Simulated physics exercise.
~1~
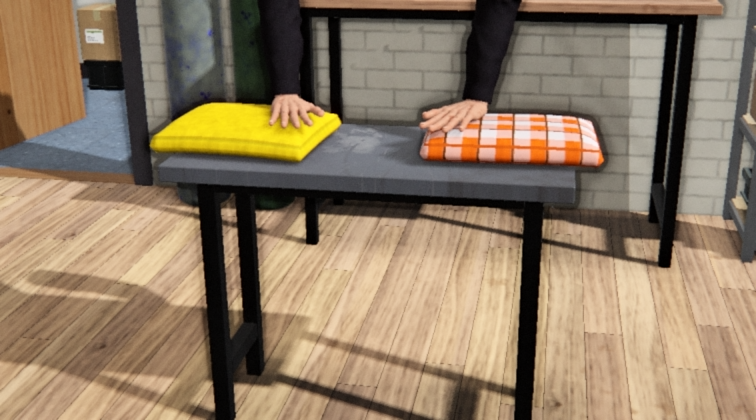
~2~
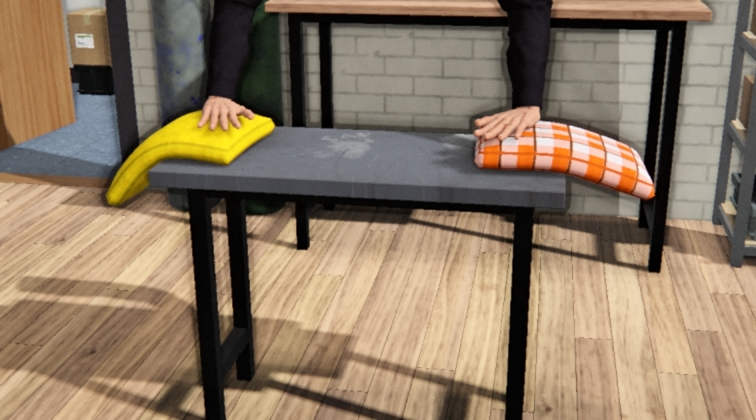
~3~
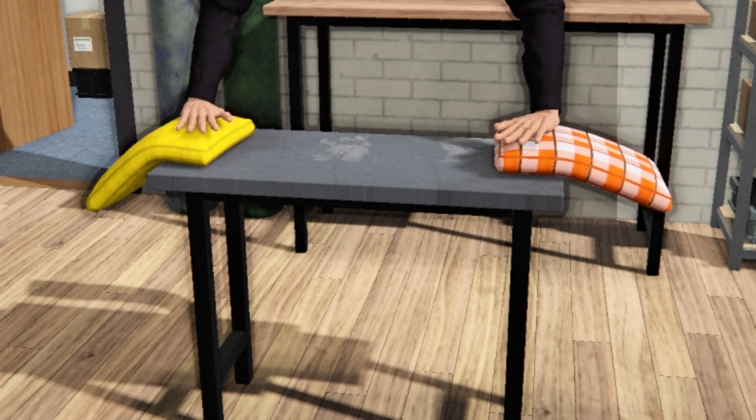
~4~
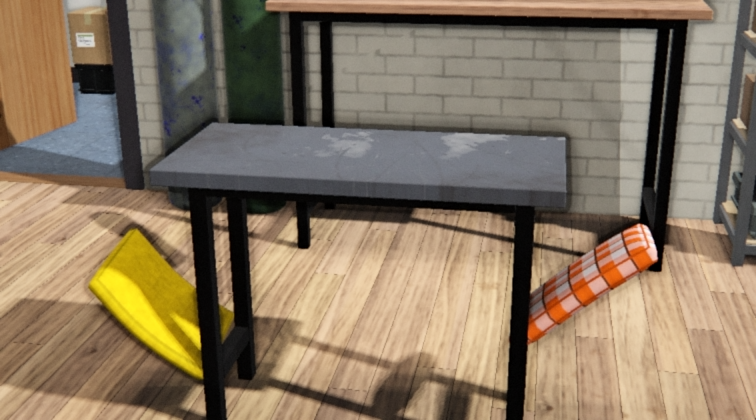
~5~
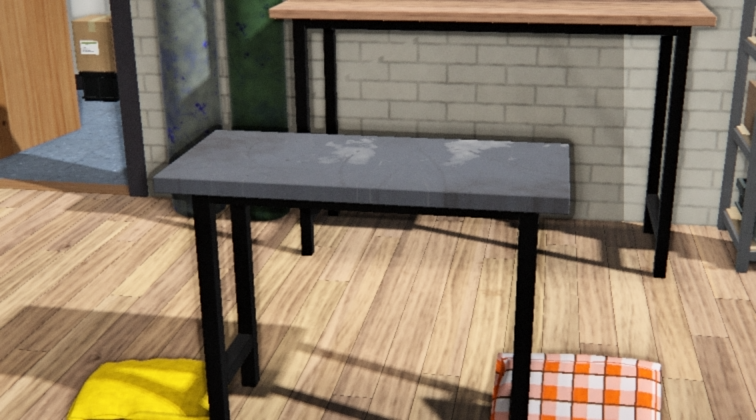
In a room with a wooden floor, two hands slid a folded yellow blanket left and an orange checked one right until both drooped over the ends of a gray table, then let go, and both fell and ended up on the floor.
